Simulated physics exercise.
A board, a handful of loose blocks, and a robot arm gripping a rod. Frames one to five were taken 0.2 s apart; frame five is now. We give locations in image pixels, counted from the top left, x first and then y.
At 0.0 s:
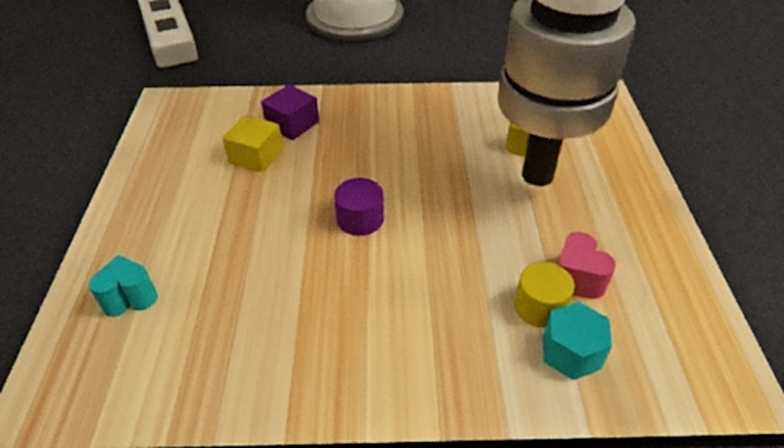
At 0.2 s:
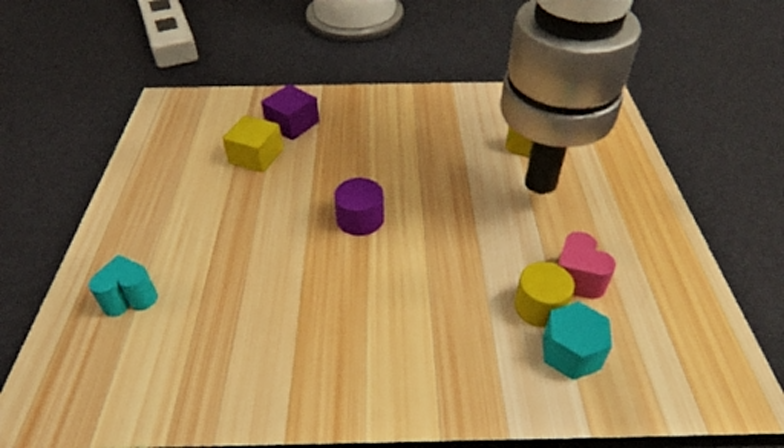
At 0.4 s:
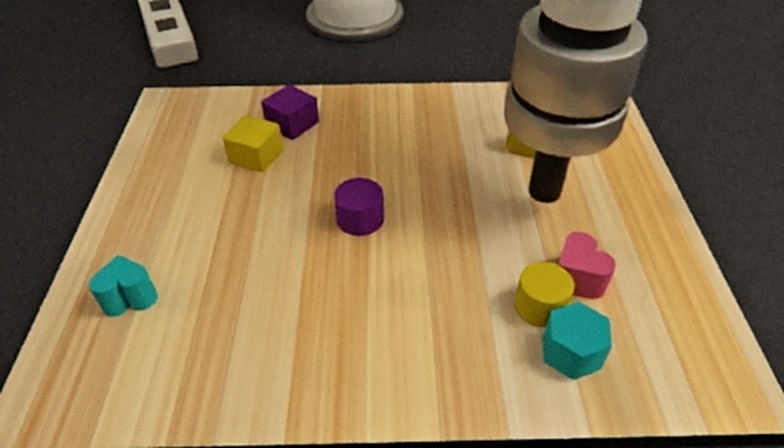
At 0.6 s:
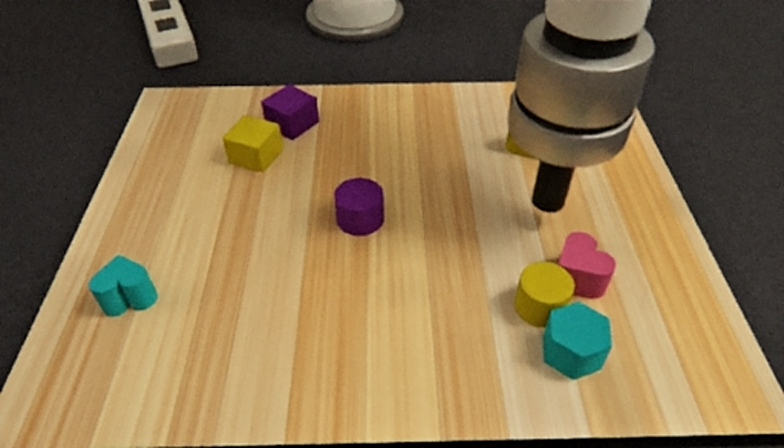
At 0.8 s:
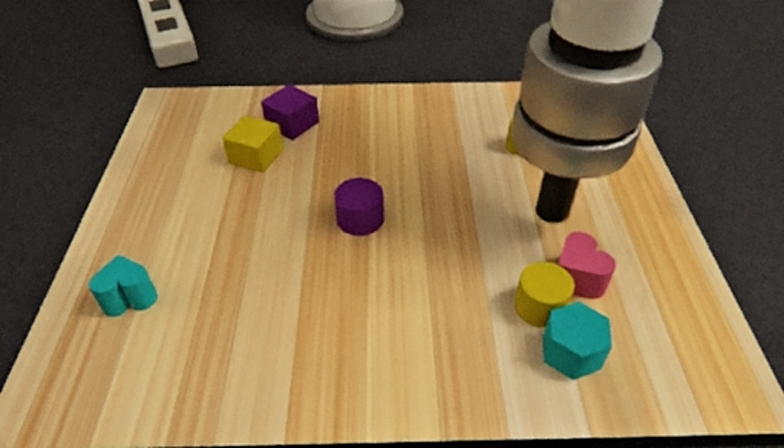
A robot arm slowly moves its black rod down the board toward the viewer, above motionless blocks.
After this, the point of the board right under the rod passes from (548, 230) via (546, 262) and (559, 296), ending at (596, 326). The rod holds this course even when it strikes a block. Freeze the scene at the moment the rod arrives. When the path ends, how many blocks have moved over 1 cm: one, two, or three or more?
I count three at least.
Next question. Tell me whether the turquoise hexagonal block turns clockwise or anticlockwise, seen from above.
Looking from above, the answer is counterclockwise.
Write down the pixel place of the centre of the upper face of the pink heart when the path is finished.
It sits at (639, 285).
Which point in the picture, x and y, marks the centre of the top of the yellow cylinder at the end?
It will end up at (548, 305).
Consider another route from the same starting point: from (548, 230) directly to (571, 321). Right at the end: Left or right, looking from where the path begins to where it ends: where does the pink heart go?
Moves left.
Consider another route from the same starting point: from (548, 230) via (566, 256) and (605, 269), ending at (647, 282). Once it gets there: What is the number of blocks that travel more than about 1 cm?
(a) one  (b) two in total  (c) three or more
a - one.
What follows on the original path. One third of the way, rod (551, 244); pink heart (590, 258).
Two thirds of the way, rod (566, 279); yellow cylinder (546, 301); turquoise hexagonal block (587, 346), turned 30° anticlockwise; pink heart (612, 275), turned 30° anticlockwise.
At the end, rod (603, 309); yellow cylinder (548, 305); turquoise hexagonal block (588, 351), turned 40° anticlockwise; pink heart (639, 285), turned 55° anticlockwise.
